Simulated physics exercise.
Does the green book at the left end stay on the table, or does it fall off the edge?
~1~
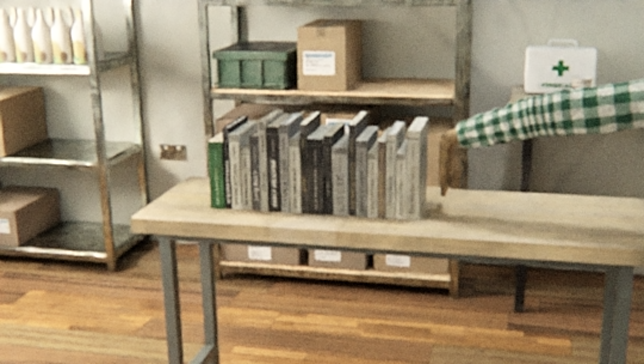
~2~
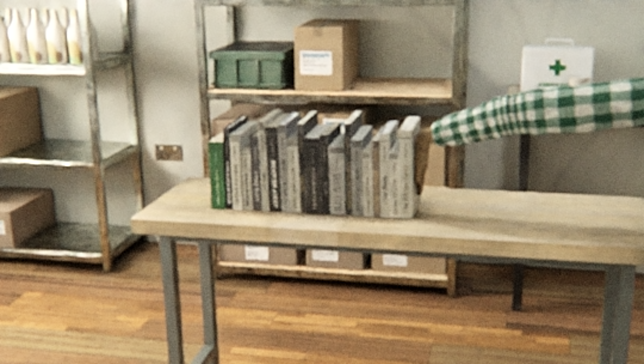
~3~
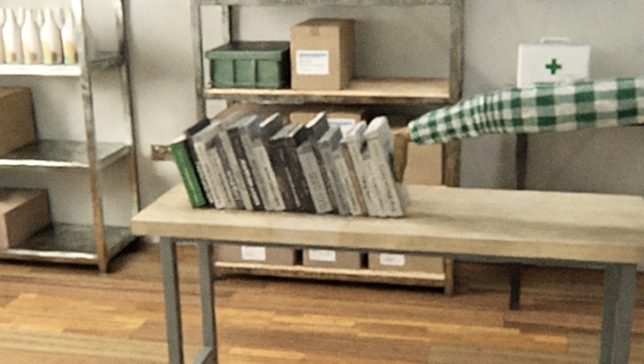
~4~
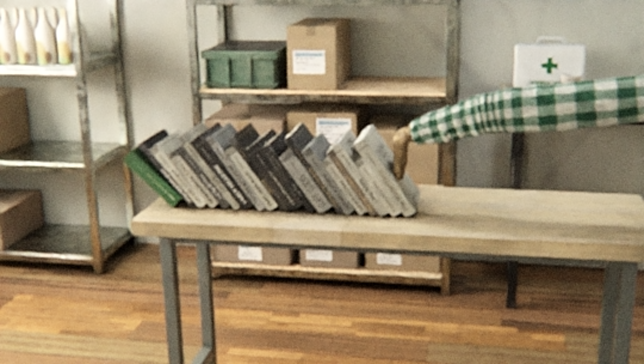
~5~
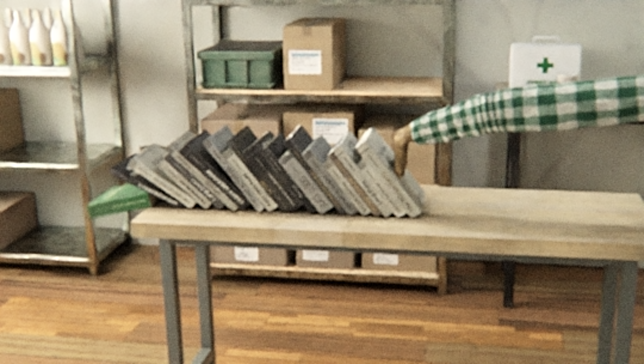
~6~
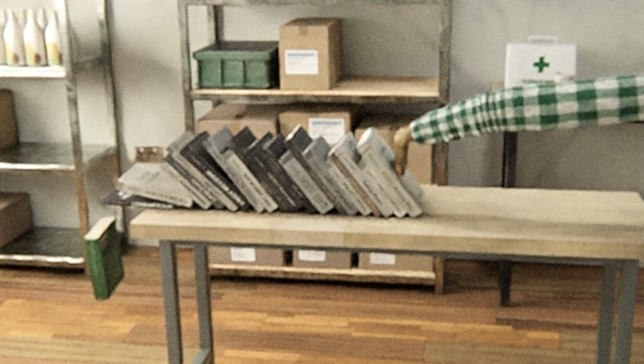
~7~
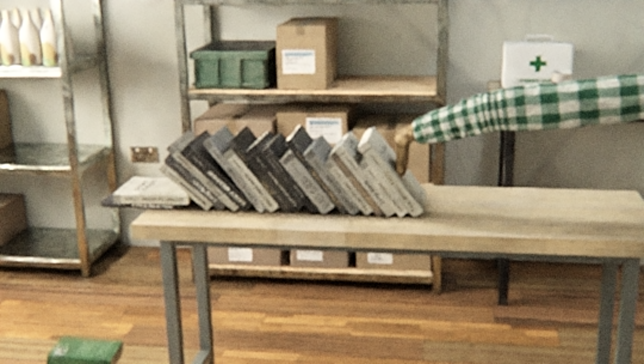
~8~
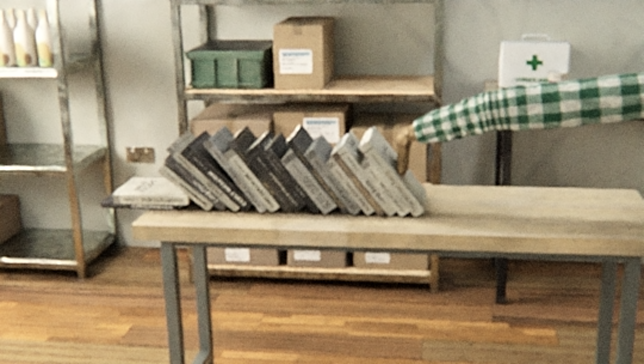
It falls off. The green book tips over the left edge of the table and drops to the floor.
In a storeroom with metal shelving and a wooden floor, a row of upright books stands on a long wooden table, mostly grey and black with a green one at the left end. An arm in a green checked sleeve reaches in from the right and pushes the row leftward. The books lean over together, and the green one tips past the table's left edge. It drops and turns in the air, landing on the floor, while the next pale book falls flat. The hand stops, and the rest stay slanted on the table, the pale book jutting over the edge.
